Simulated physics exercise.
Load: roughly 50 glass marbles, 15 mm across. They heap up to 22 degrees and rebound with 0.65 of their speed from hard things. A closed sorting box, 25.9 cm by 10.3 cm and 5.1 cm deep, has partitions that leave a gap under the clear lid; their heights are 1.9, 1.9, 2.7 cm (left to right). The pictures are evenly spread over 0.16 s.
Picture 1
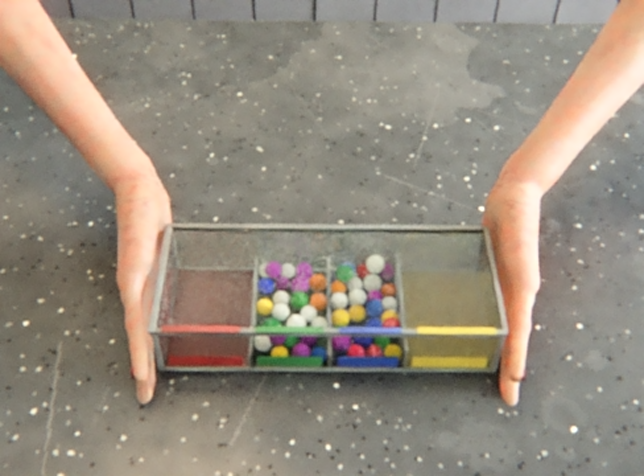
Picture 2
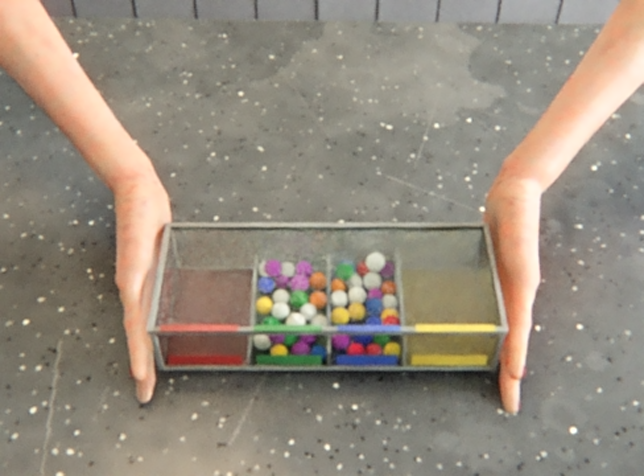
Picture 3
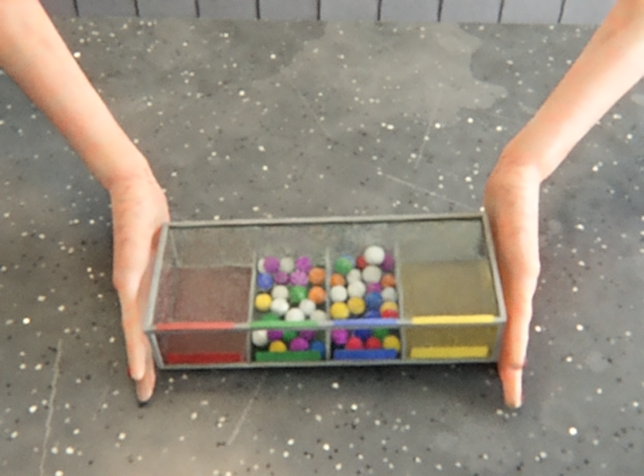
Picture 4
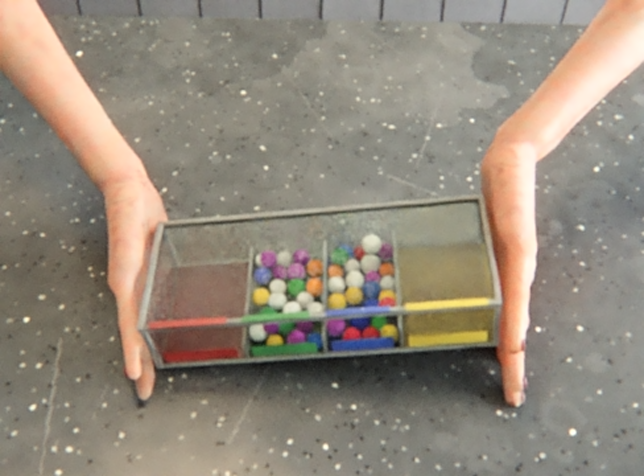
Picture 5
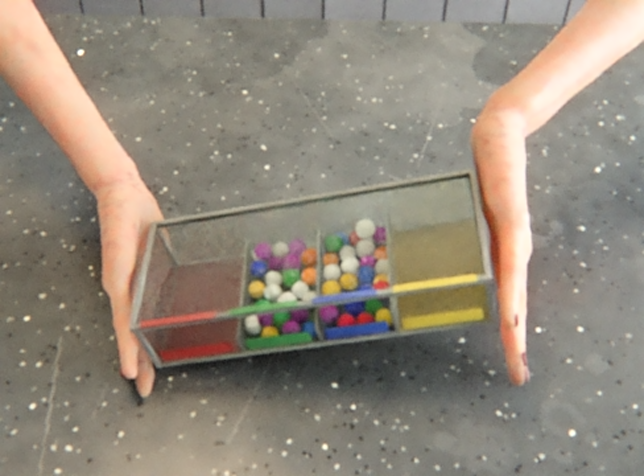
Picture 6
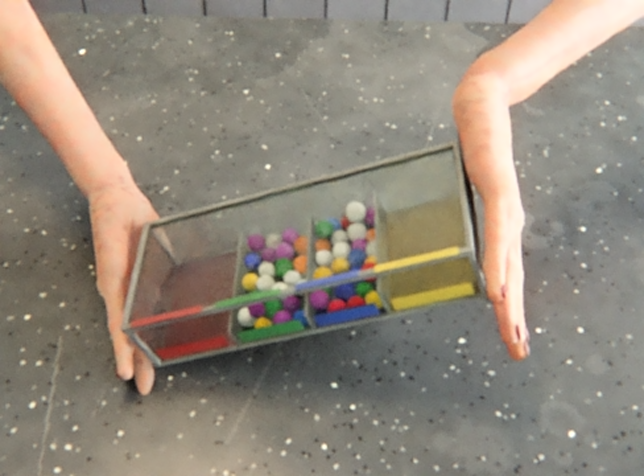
Two hands holding a clear partitioned box of colourful marbles on a grey speckled surface, then tilting it, raising the right end.
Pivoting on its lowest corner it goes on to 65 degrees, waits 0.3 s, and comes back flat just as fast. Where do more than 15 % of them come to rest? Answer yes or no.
Red: Yes, blue: Yes, green: Yes, yellow: No.
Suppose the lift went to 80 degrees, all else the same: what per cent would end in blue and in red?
Then: Blue 0; red 80.
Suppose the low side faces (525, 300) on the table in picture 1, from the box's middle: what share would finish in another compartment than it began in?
Some 30 per cent.
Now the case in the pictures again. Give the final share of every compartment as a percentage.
Red 30, blue 20, green 50, yellow 0.
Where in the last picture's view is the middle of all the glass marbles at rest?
Near (282, 306).
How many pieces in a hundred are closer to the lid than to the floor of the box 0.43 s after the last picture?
Some 10 per cent.
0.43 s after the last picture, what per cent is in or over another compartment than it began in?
Roughly 25 per cent.
Then, 0.43 s after the last picture, tilt 65 degrees; red 15 %, blue 30 %, green 55 %.
Then, 0.72 s after the last picture, tilt 40 degrees; red 30 %, blue 20 %, green 50 %.
Then, 1.11 s after the last picture, tilt 0 degrees; red 30 %, blue 20 %, green 50 %.
In the end, red 30 %, blue 20 %, green 50 %, yellow 0 %.
